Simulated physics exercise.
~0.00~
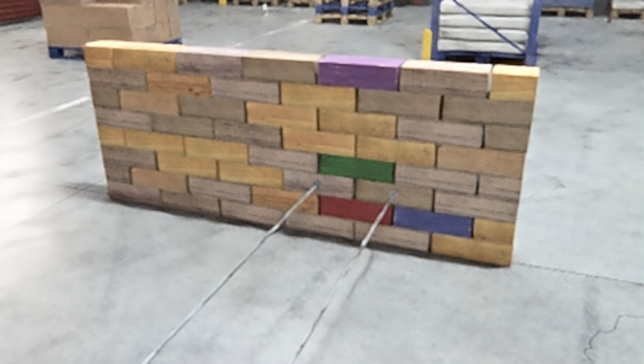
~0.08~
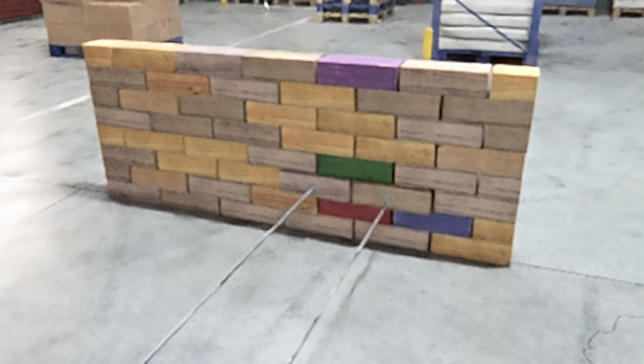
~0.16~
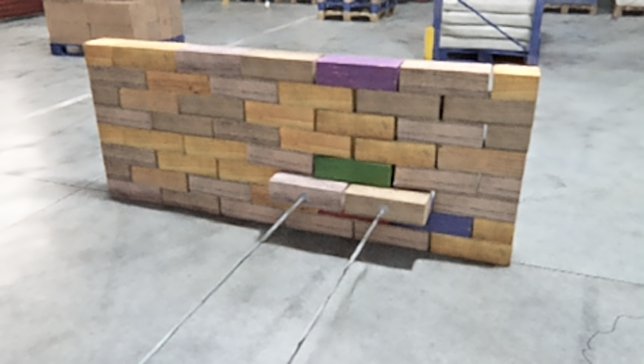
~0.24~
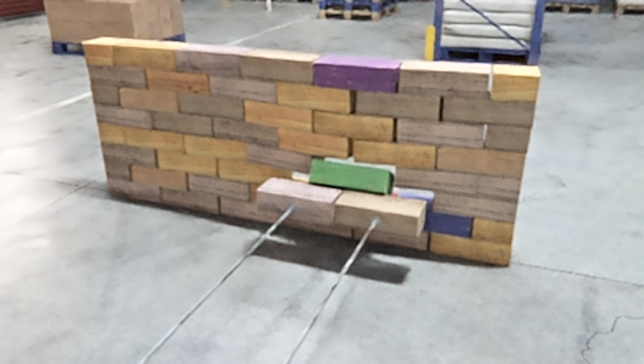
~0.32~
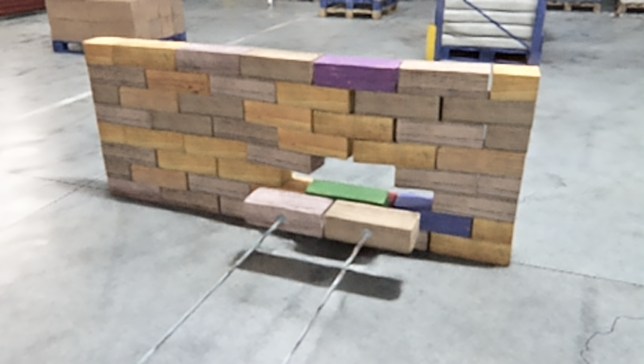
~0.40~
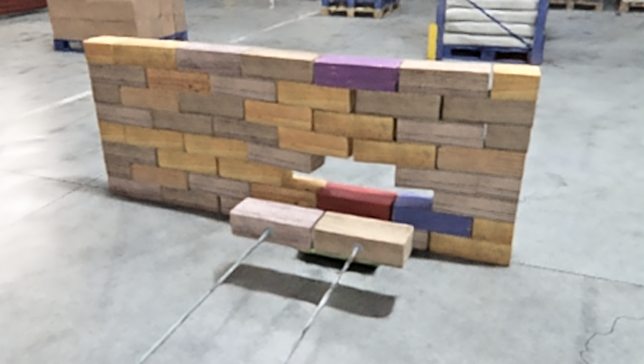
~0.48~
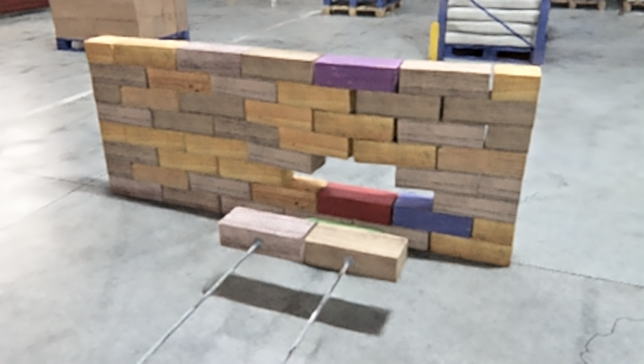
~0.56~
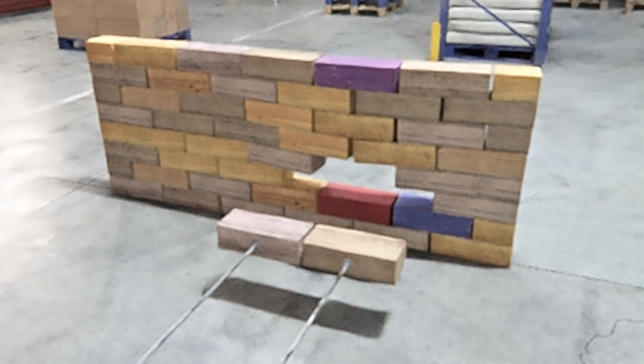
Two rods pull neighbouring blocks from a wooden wall, and the green block above tumbles down.
